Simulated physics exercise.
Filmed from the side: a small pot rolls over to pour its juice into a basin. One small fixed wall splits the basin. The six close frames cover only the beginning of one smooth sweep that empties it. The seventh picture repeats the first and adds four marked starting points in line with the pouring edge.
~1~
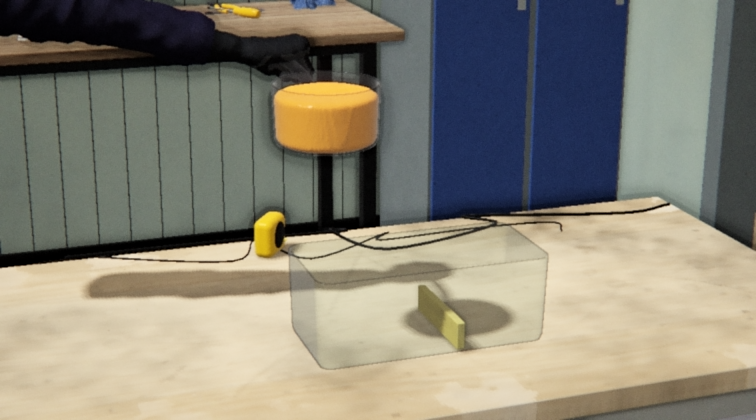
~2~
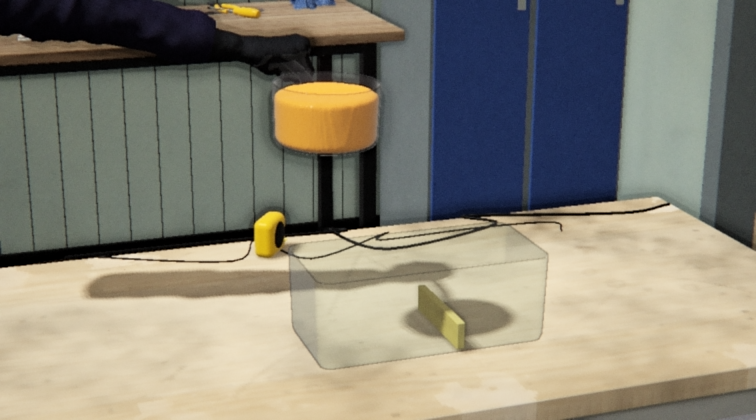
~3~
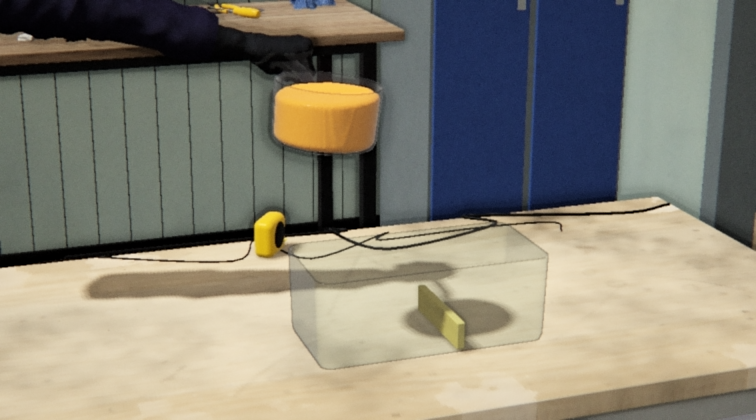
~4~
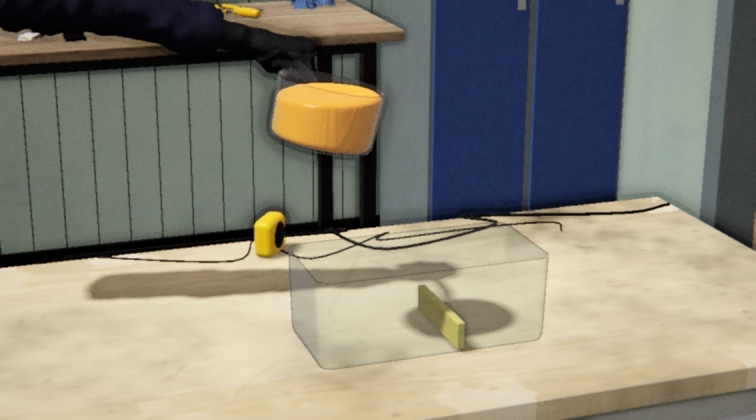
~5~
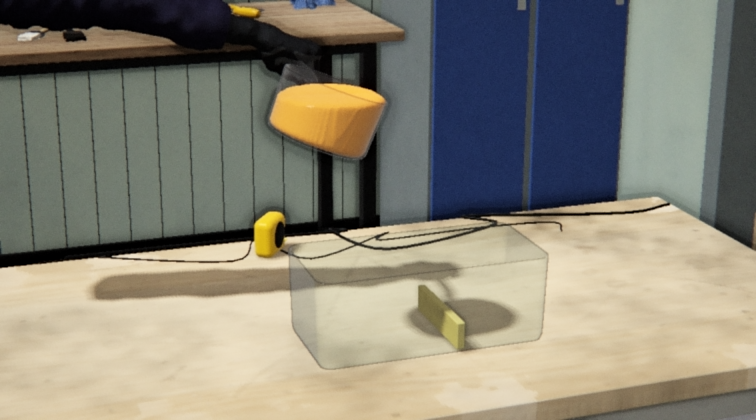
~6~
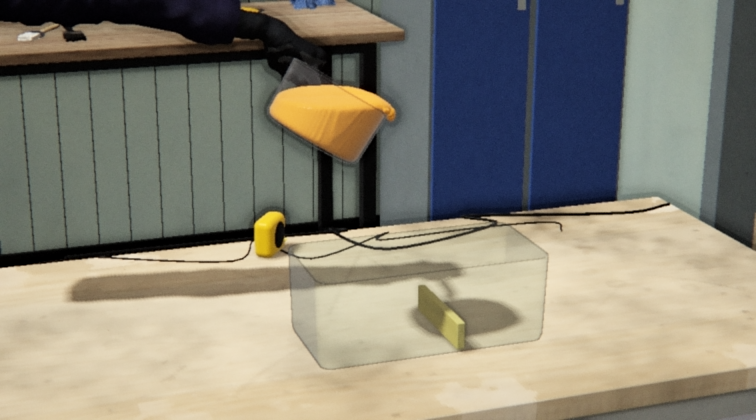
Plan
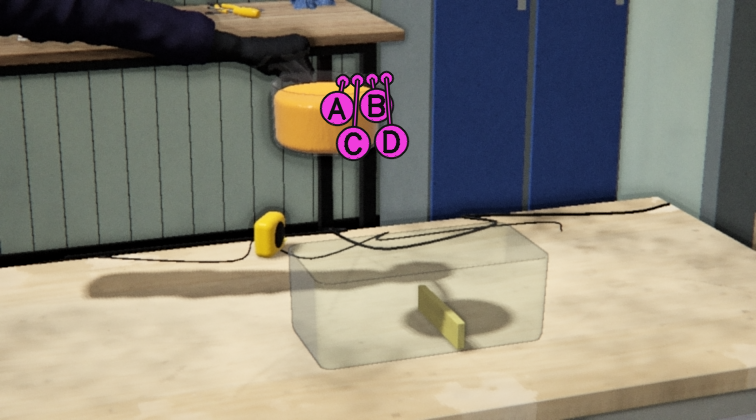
A dark-gloved hand held a small clear pot of orange juice above a see-through basin on a wooden table, then tilted it steadily to the right until the juice reached over the lip.
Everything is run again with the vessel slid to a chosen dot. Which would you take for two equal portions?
Best: D.
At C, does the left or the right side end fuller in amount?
The left one.
On the marked copy, A at (342, 81); B at (372, 79); C at (357, 80); D at (386, 78).
With A, about 89 % ends left of the wall and 9 % right of it.
With B, about 63 % ends left of the wall and 35 % right of it.
With C, about 85 % ends left of the wall and 12 % right of it; 3 % is lost outside.
With D, about 44 % ends left of the wall and 55 % right of it.
